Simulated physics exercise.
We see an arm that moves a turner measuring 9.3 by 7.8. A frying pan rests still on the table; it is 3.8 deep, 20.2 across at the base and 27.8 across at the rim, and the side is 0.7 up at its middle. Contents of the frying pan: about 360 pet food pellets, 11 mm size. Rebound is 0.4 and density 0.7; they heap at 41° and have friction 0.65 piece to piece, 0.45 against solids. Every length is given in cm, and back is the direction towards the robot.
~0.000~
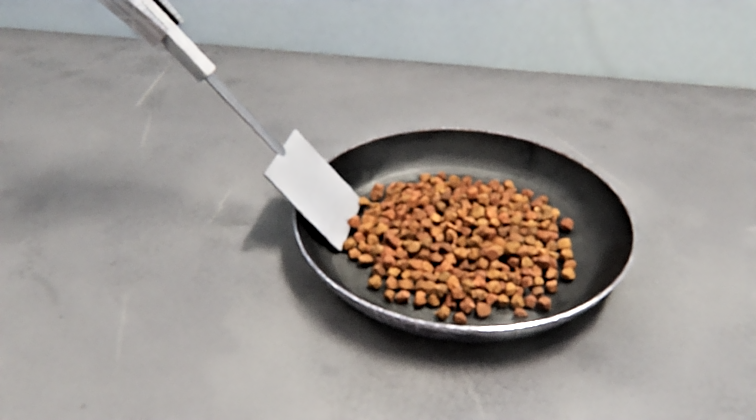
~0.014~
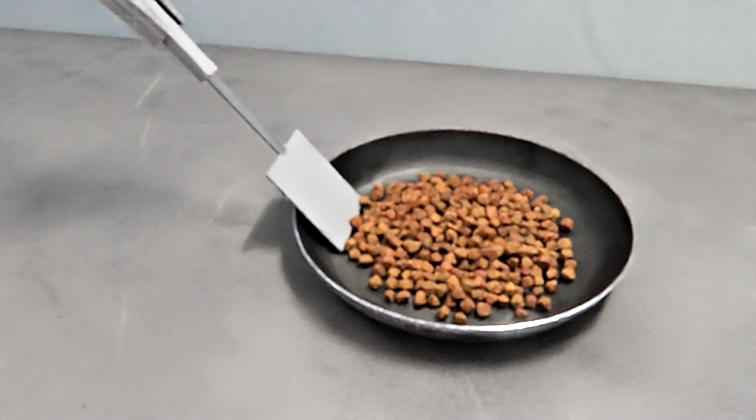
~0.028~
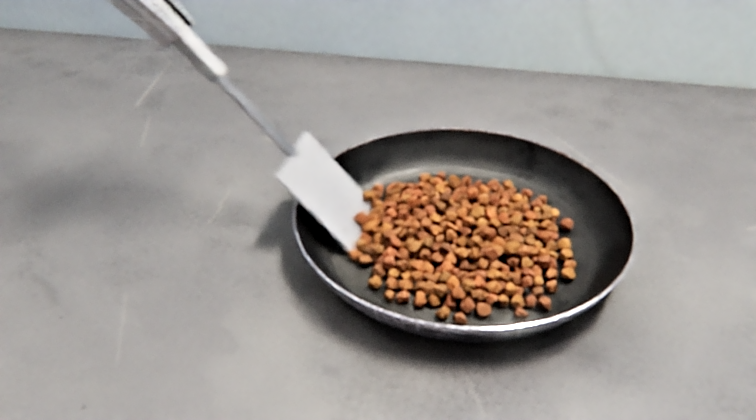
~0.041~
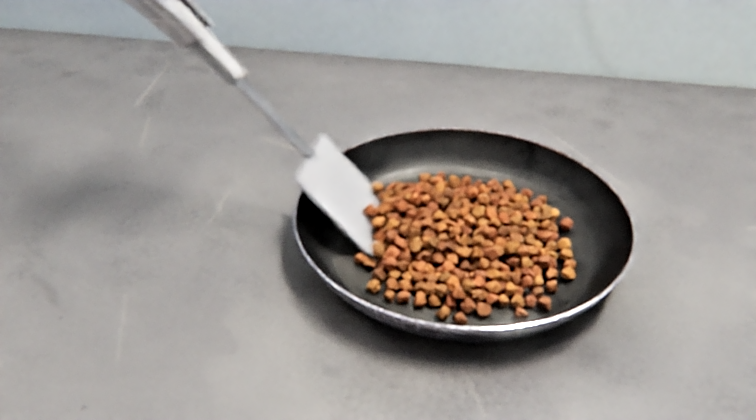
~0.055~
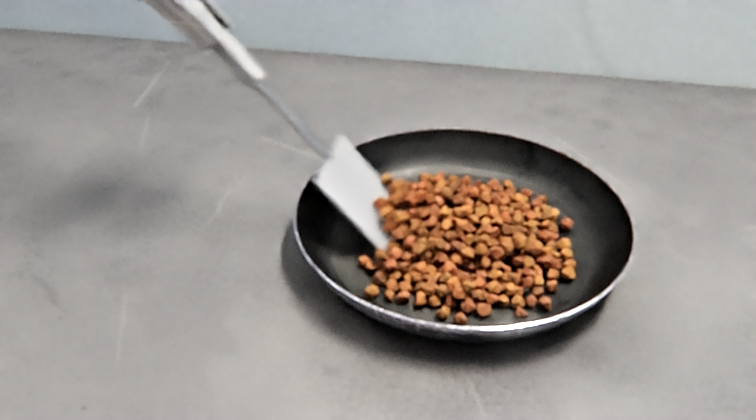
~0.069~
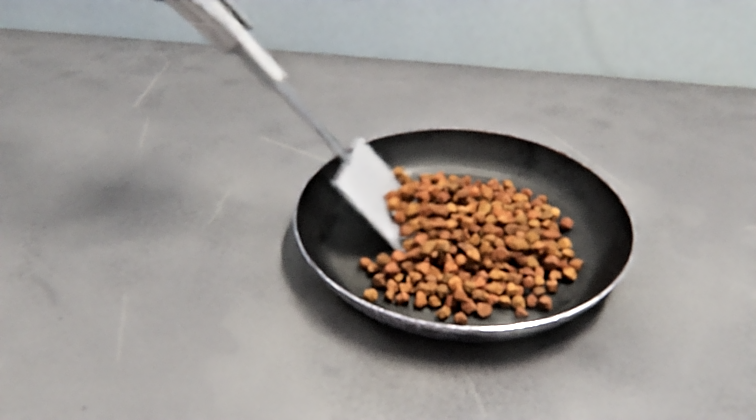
To begin with, a robotic arm holds a light grey turner at the left edge of a heap of brown pellets in a black frying pan on a grey table. The turner then slides a short way right, pushing the nearest pellets inward and leaving a few behind near its lower edge, while the pan stays still.
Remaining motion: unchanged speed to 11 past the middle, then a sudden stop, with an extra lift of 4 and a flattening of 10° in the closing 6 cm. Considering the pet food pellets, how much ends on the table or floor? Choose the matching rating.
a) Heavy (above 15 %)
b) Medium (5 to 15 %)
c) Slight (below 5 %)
(a) Heavy (above 15 %).
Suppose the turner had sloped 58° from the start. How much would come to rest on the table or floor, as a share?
Then about 25 per cent.
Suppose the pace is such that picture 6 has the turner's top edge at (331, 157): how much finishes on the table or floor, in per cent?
I'd say around 20 per cent.
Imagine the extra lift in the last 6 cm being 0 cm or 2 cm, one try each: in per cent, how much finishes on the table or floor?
Near 25 and 30 percent respectively.
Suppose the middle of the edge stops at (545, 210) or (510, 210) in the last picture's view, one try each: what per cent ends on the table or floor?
Some 15 and 15 per cent.
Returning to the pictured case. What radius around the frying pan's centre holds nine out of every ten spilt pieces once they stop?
50 cm.
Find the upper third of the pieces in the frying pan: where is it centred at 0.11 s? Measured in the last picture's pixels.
Roughly at (474, 213).
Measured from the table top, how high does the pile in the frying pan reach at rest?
About 4.0 centimetres.
After 0.11 s, sloping 49°, highest piece 7 above the table; 361 in the frying pan.
After 0.15 s, sloping 47°, highest piece 8 above the table; 361 in the frying pan.
After 0.37 s, sloping 39°, highest piece 9 above the table; 267 in the frying pan, 45 on the table or floor, 49 on the blade or in flight.
After 1.42 s, sloping 39°, highest piece 5 above the table; 267 in the frying pan, 94 on the table or floor.
In the end, 267 in the frying pan, 94 on the table or floor. That is 26 % on the table or floor.
